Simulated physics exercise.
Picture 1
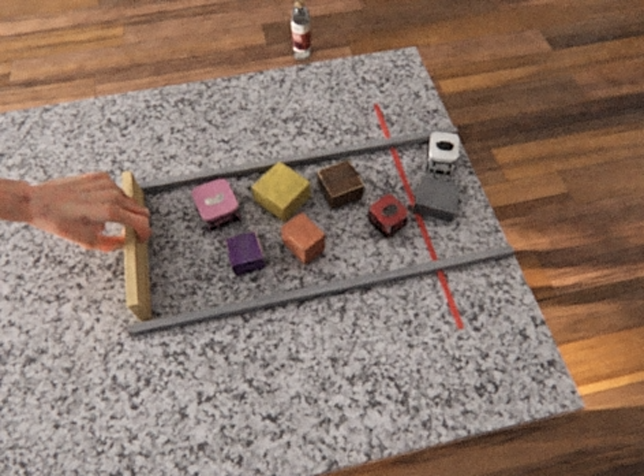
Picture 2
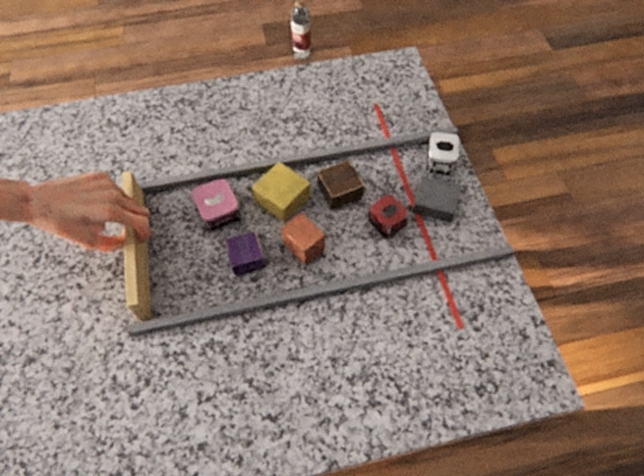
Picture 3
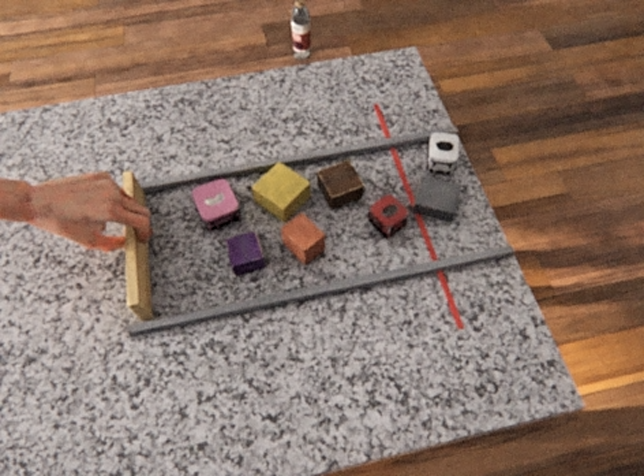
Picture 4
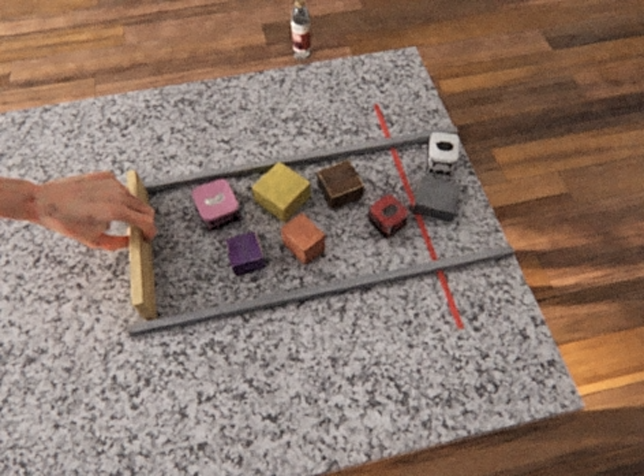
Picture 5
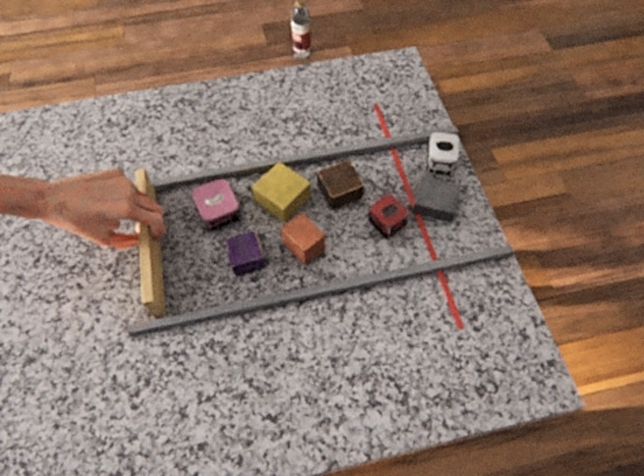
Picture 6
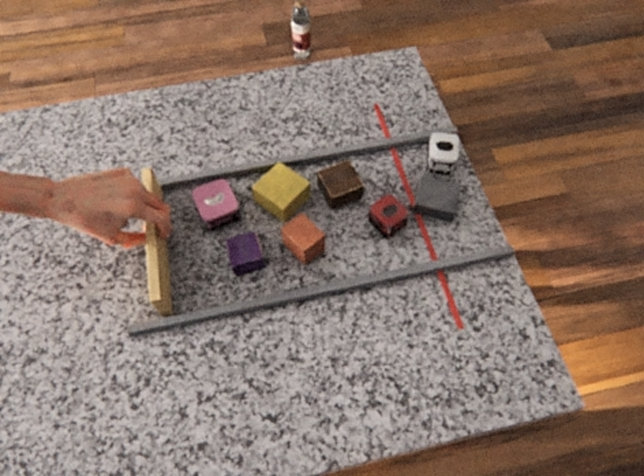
A hand reaching in from the left slides a pale wooden board slowly and slightly to the right between two grey rails on a speckled tabletop, seen from above at an angle. Between them sit pink, purple, yellow, orange, brown and red objects, with grey and white ones by a red tape line near the right edge. These objects and the camera stay still, as does a bottle beyond the table.
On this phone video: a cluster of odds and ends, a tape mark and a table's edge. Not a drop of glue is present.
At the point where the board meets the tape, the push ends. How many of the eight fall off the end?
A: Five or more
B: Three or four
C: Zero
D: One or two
B, three or four.
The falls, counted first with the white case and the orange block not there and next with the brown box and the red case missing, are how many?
That gives 1 for the first pair taken away and 1 for the second.
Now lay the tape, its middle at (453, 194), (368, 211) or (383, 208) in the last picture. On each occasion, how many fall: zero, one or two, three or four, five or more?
At least five; just one or two; one or two.
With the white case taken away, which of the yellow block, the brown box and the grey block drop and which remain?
As for the yellow block, it holds; the brown box drops; and the grey block drops.
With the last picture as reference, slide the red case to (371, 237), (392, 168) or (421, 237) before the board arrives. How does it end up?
Red case: Safe; gone; safe.
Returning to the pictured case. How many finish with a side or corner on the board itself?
Contact count: 2.
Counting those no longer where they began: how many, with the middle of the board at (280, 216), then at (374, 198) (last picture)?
So 5, and at the other place 8.
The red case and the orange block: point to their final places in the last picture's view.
Red case at about (485, 200), orange block at about (457, 210).
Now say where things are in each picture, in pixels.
White case (442, 154); grey block (436, 199); red case (388, 216); board (136, 244); tape (413, 202), in the first picture.
Grey block (436, 199); brown box (340, 184), in the second picture.
Red case (388, 216); yellow block (282, 192), in the third picture.
White case (442, 154); purple box (245, 253), in the fourth picture.
Grey block (436, 199); board (150, 241), in the fifth picture.
White case (442, 154); grey block (436, 199); red case (388, 216); board (156, 240); tape (413, 202), in the sixth picture.
Early on, none off yet; white case at rest near (442, 154); grey block at rest near (436, 199); red case at rest near (388, 216).
Finally, the number that fall off is three or four; lost, brown box, grey block and white case.
